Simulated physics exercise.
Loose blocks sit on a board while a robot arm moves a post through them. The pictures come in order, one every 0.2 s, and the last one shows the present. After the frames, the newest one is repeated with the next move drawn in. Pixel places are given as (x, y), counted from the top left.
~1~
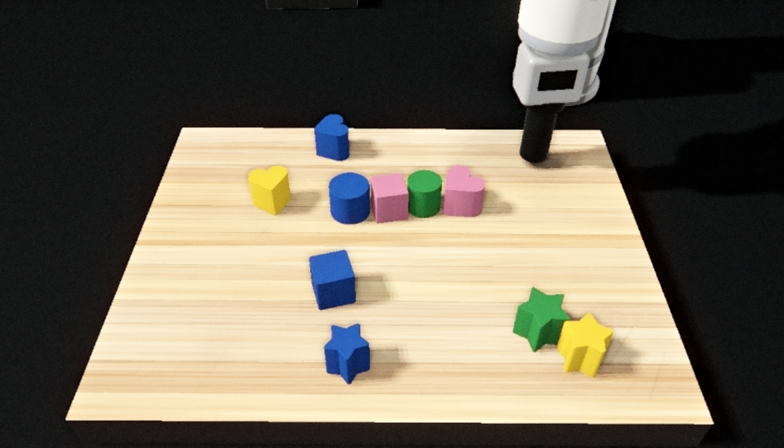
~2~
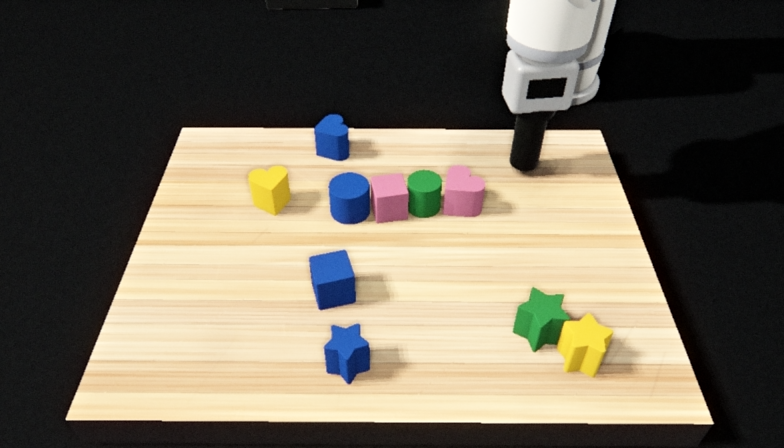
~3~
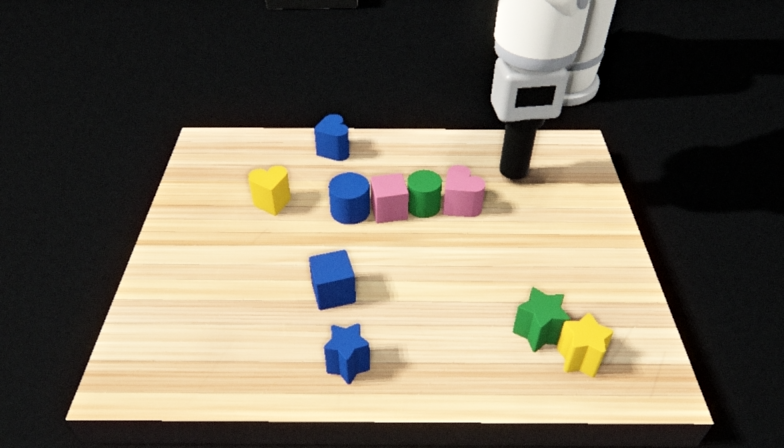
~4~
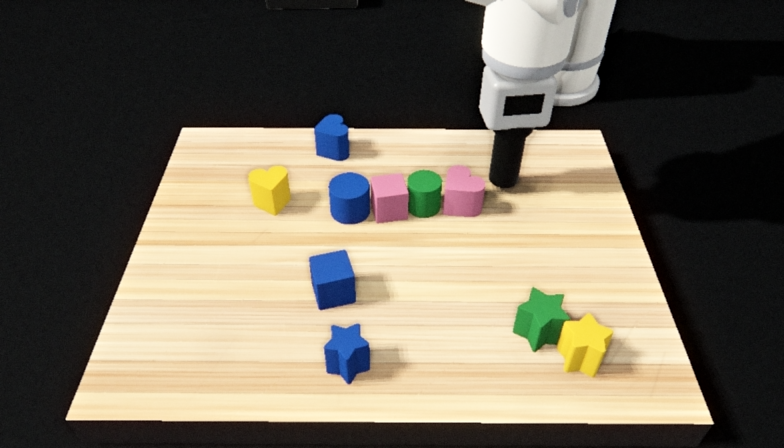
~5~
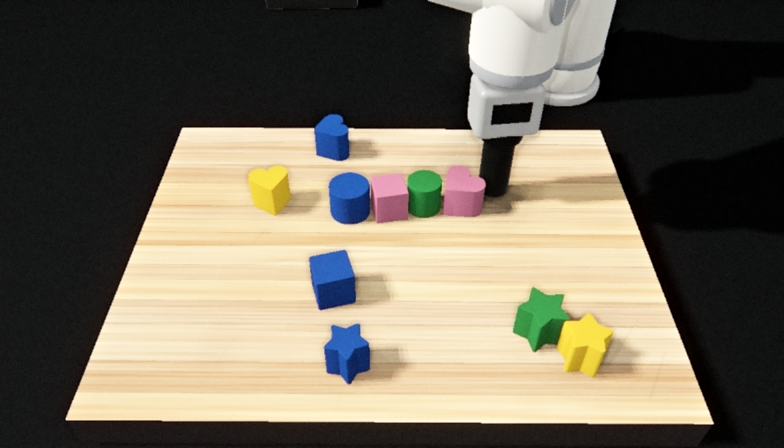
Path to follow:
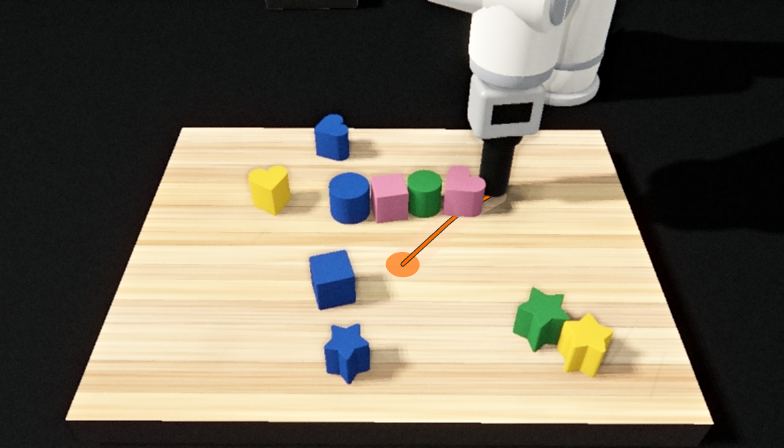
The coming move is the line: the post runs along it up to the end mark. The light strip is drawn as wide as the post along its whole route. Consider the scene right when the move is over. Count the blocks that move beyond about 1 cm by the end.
That push would leave three or more blocks displaced by more than about 1 cm.
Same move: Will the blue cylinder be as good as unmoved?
It seems not.
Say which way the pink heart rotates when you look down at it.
The turn is clockwise.
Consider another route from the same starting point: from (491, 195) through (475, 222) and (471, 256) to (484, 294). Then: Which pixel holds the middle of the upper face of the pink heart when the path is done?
It comes to (445, 197).
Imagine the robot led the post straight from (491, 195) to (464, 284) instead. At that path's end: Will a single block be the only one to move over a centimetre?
Short answer: Yes.
Path on the board, from (491, 195) via (446, 225), ending at (403, 264).
What follows on the original path. One third of the way, post at (460, 207); blue cylinder at (331, 184); pink square piece at (368, 179); green cylinder at (404, 183); pink heart at (435, 195), turned 15° clockwise.
Two thirds of the way, post at (432, 231); blue cylinder at (319, 182); pink square piece at (356, 174); green cylinder at (388, 189); pink heart at (400, 213), turned 40° clockwise.
At the end, post at (403, 257); blue cylinder at (319, 182); pink square piece at (356, 174); green cylinder at (388, 189); pink heart at (383, 219), turned 80° clockwise.
